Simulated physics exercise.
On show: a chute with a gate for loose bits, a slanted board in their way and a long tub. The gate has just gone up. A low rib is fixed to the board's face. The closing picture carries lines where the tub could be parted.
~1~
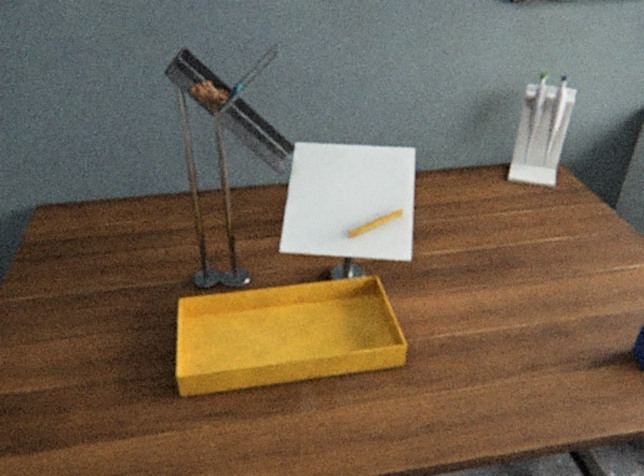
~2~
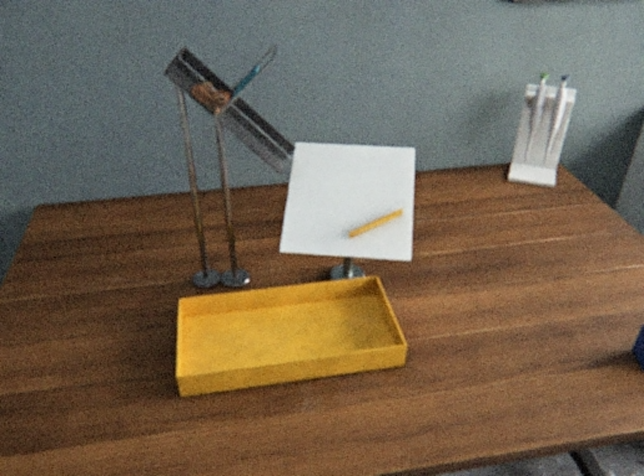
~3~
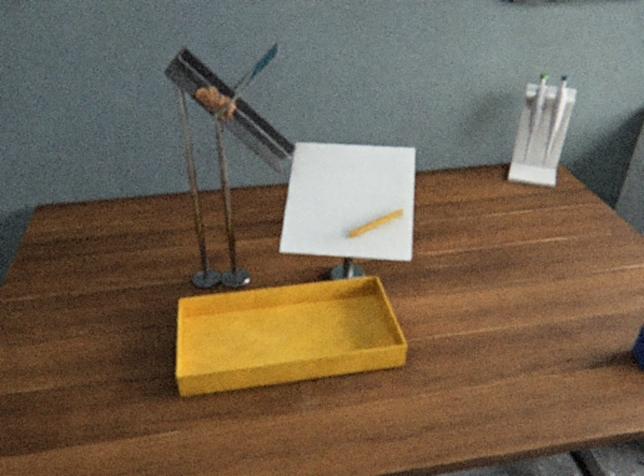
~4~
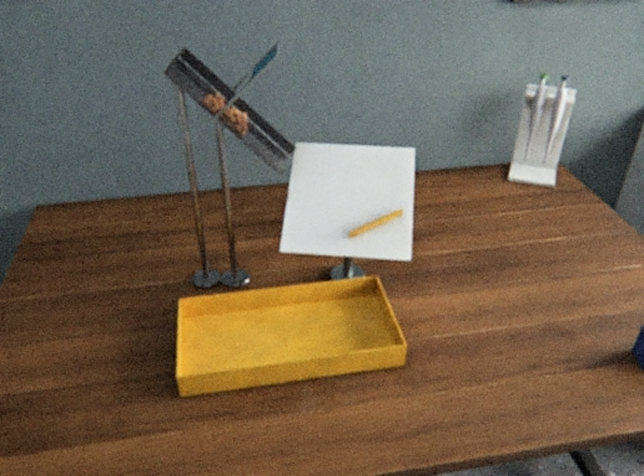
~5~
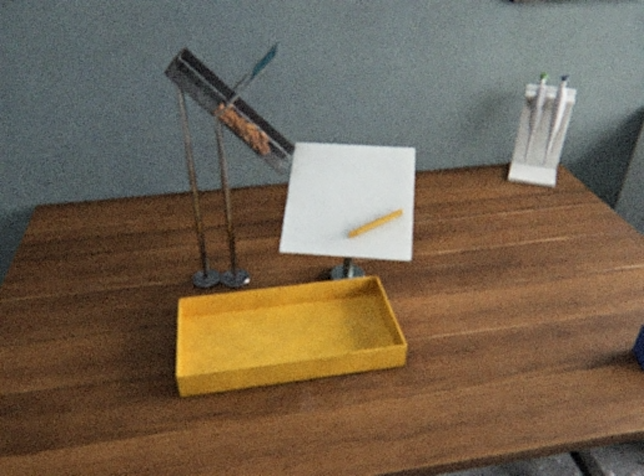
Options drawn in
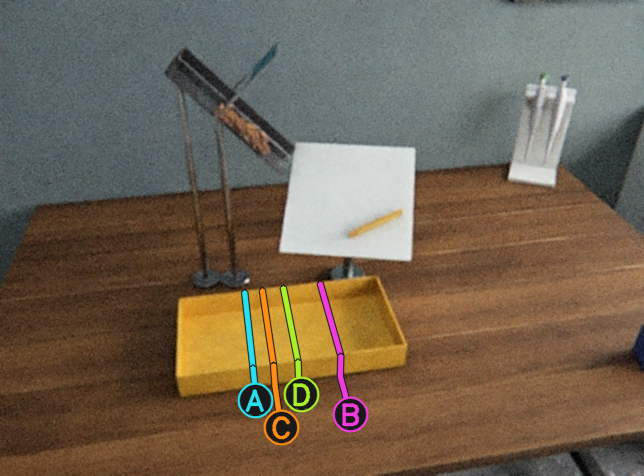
On a wooden table, a gate lifts and small brown bits slide down a slanted chute.
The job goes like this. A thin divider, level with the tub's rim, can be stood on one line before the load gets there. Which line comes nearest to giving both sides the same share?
Line B does it best.
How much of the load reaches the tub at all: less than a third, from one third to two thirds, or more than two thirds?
About that: More than two thirds.
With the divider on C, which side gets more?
Right.
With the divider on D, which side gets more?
More lands on the right.
On the marked copy, line A crosses the front rim at (252, 366); line B crosses the front rim at (340, 354); line C crosses the front rim at (273, 363); line D crosses the front rim at (297, 360).
If A is chosen, of what is caught, none on the left of the divider, all on the right.
If B is chosen, of what is caught, about a third on the left of the divider, about two thirds on the right.
If C is chosen, of what is caught, none on the left of the divider, all on the right.
If D is chosen, of what is caught, a small part on the left of the divider, nearly all on the right.
